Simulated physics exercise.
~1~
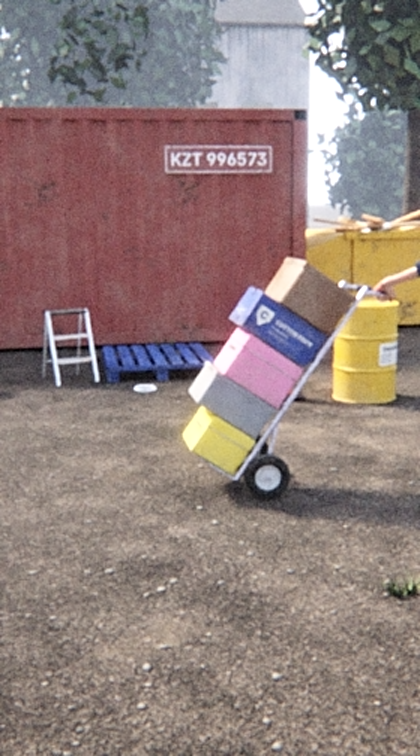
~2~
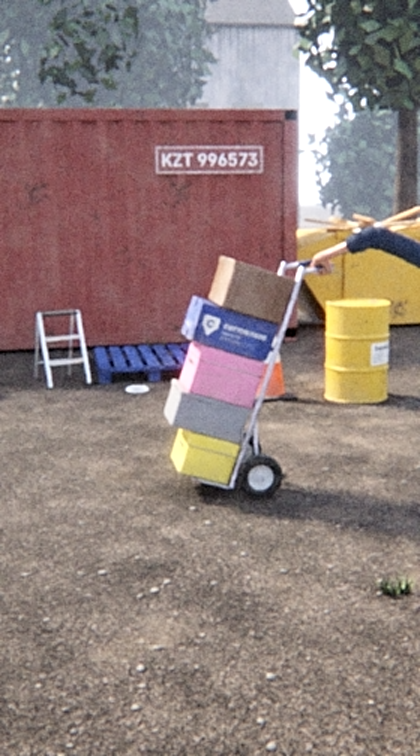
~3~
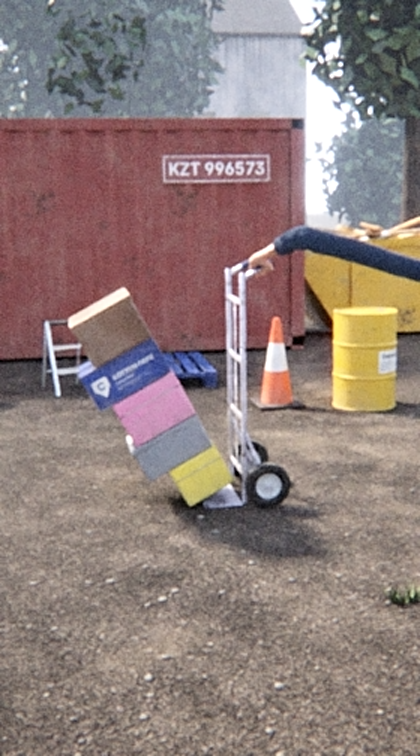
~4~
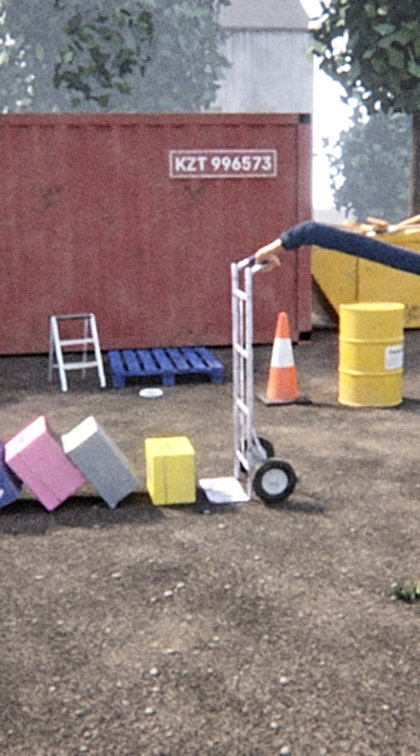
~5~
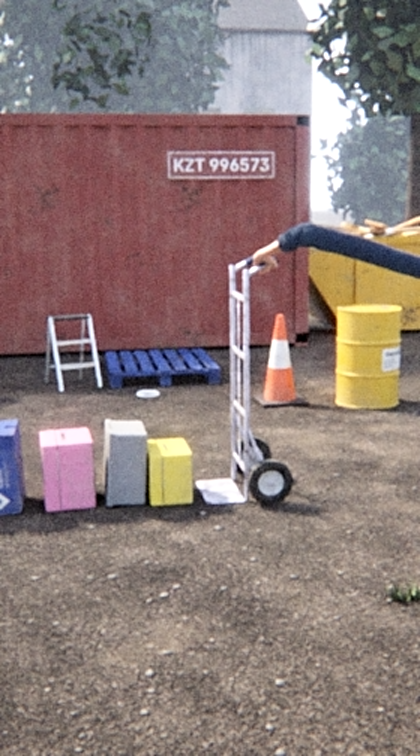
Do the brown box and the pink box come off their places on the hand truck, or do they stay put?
Both come off their places. The brown box and the pink box topple away to the left with the stack once the truck is upright.
